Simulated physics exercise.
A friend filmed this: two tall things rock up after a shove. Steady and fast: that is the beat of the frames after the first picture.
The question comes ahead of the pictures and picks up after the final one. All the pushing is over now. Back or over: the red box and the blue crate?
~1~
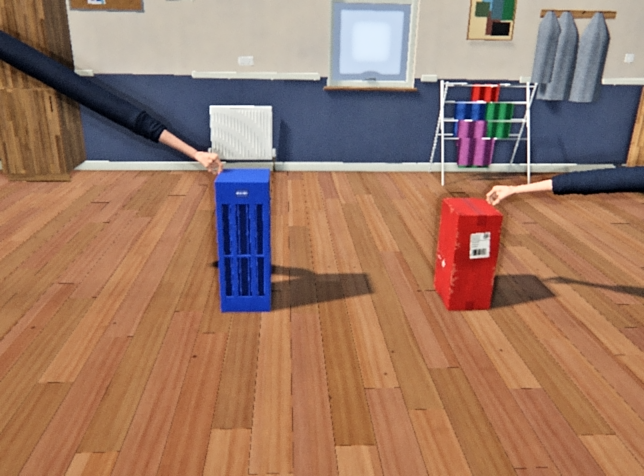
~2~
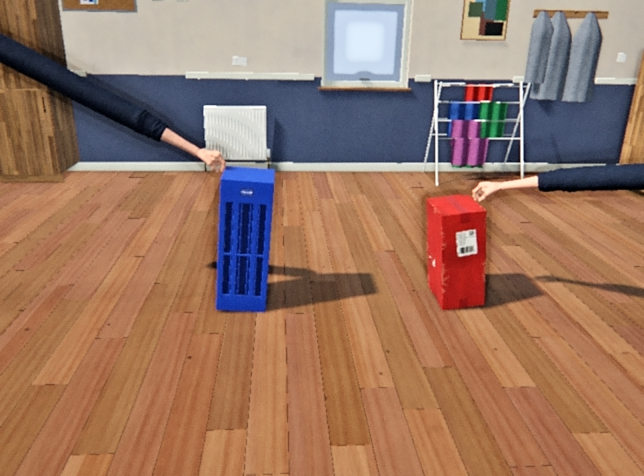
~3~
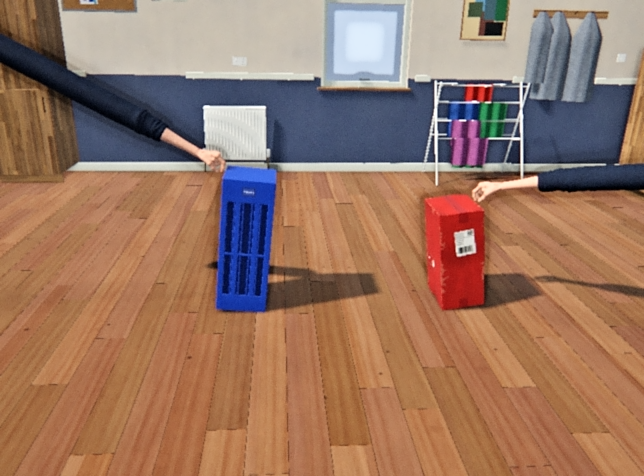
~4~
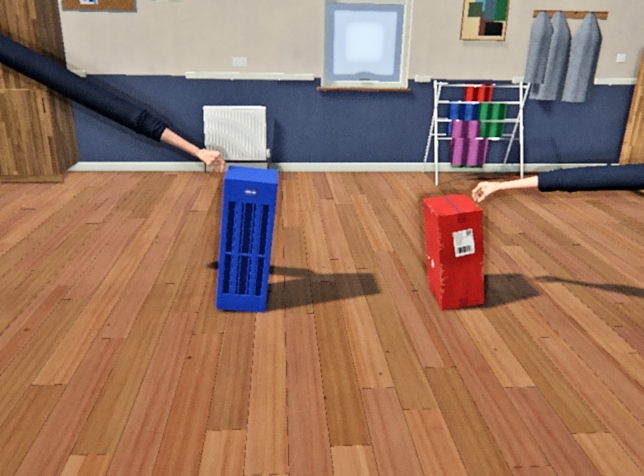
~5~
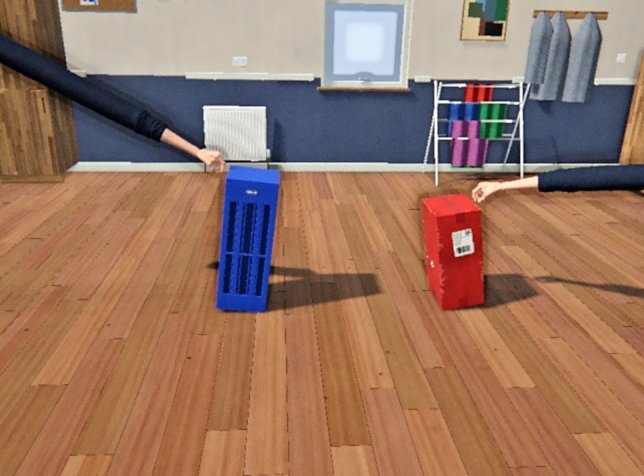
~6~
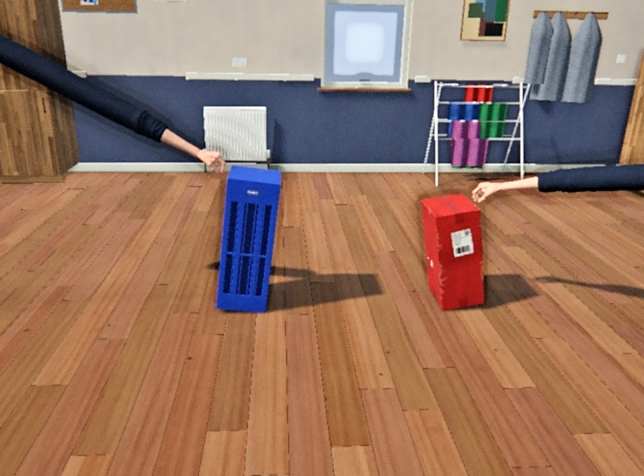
So the red box stands again and the blue crate stands again.
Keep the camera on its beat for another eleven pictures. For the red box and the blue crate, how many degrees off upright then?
At that point the first is 8° off upright and the second 4°.
Then, 0.28 s past the last view, red box 4° off upright near (457, 252); blue crate upright near (242, 241).
Then, 0.56 s past the last view, red box 4° off upright near (464, 252); blue crate 3° off upright near (237, 241).
Then, 0.82 s past the last view, red box upright near (460, 253); blue crate upright near (241, 241).
Finally, the red box returns to its base, near (460, 254); the blue crate returns to its base, near (240, 242).
